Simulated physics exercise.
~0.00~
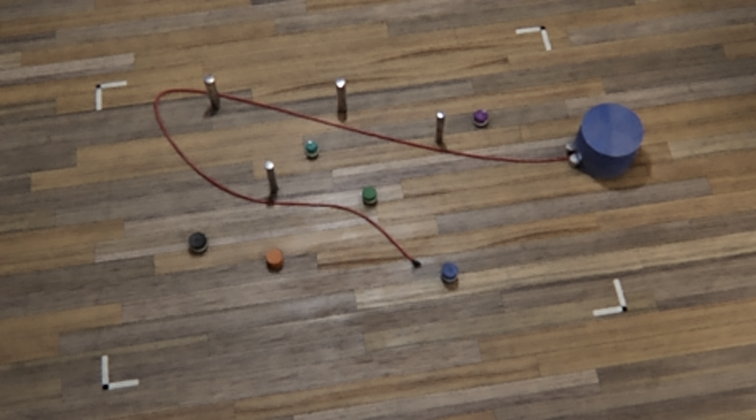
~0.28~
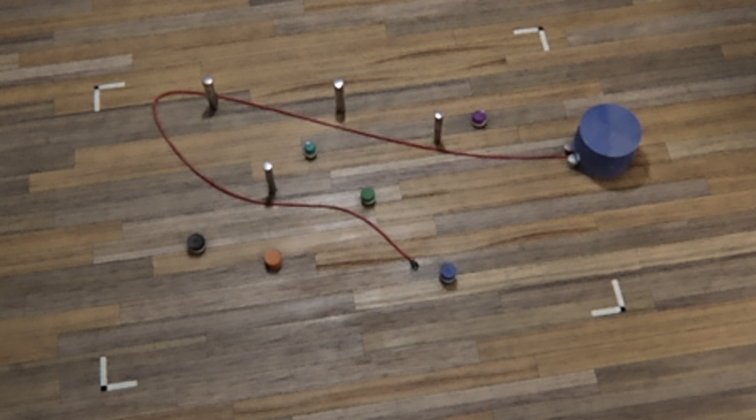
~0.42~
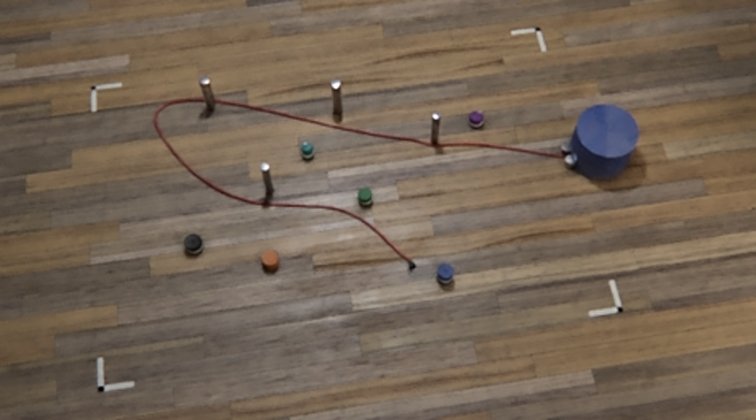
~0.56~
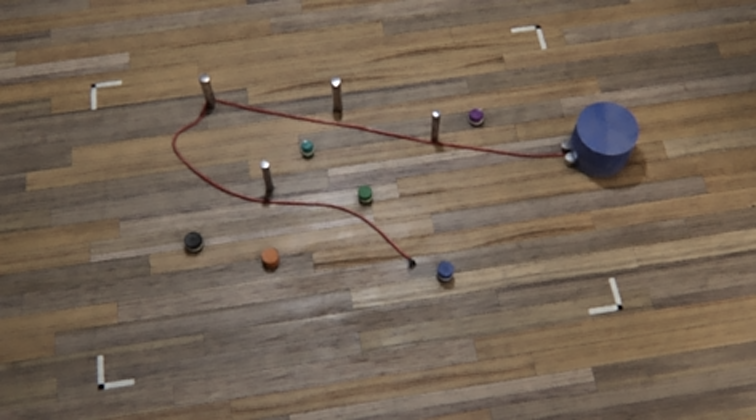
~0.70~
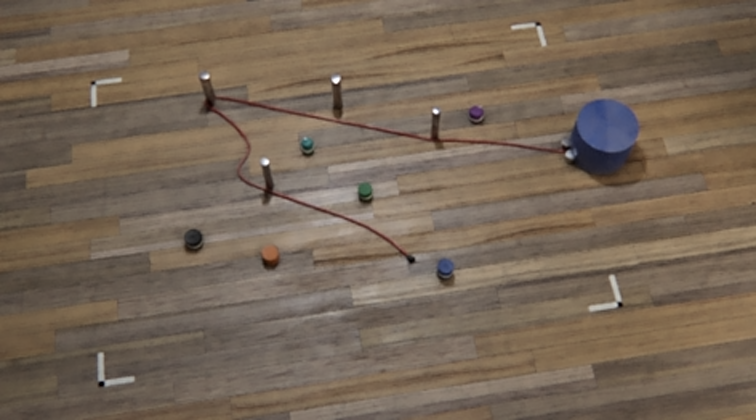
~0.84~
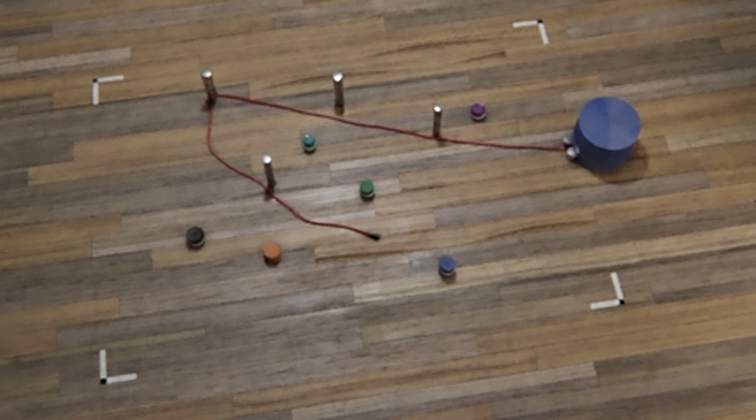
Blue reel at right drawing in a red lead, its wide loop tightening around metal posts before the loose end slides left.
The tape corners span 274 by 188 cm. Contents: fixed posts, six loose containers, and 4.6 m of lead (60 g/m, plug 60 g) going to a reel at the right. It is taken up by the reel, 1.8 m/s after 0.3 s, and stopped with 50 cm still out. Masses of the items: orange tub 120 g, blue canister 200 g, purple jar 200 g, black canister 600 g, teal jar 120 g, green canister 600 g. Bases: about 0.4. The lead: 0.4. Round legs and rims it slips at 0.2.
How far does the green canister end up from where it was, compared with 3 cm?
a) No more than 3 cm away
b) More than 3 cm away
Option b: More than 3 cm away.
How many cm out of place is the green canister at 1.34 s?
For the green canister, the shift is 0 cm.
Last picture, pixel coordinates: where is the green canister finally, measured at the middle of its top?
Roughly (574, 306).
By 1.3 s, plug at (186, 161); nothing else has moved.
By 1.8 s, plug at (350, 46); nothing else has moved.
By 2.3 s, plug at (587, 156); green canister 64 cm off its start at (468, 241).
By 2.8 s, plug at (573, 163); green canister 127 cm off its start.
By 3.6 s, plug at (573, 163); green canister 129 cm off its start at (574, 306).
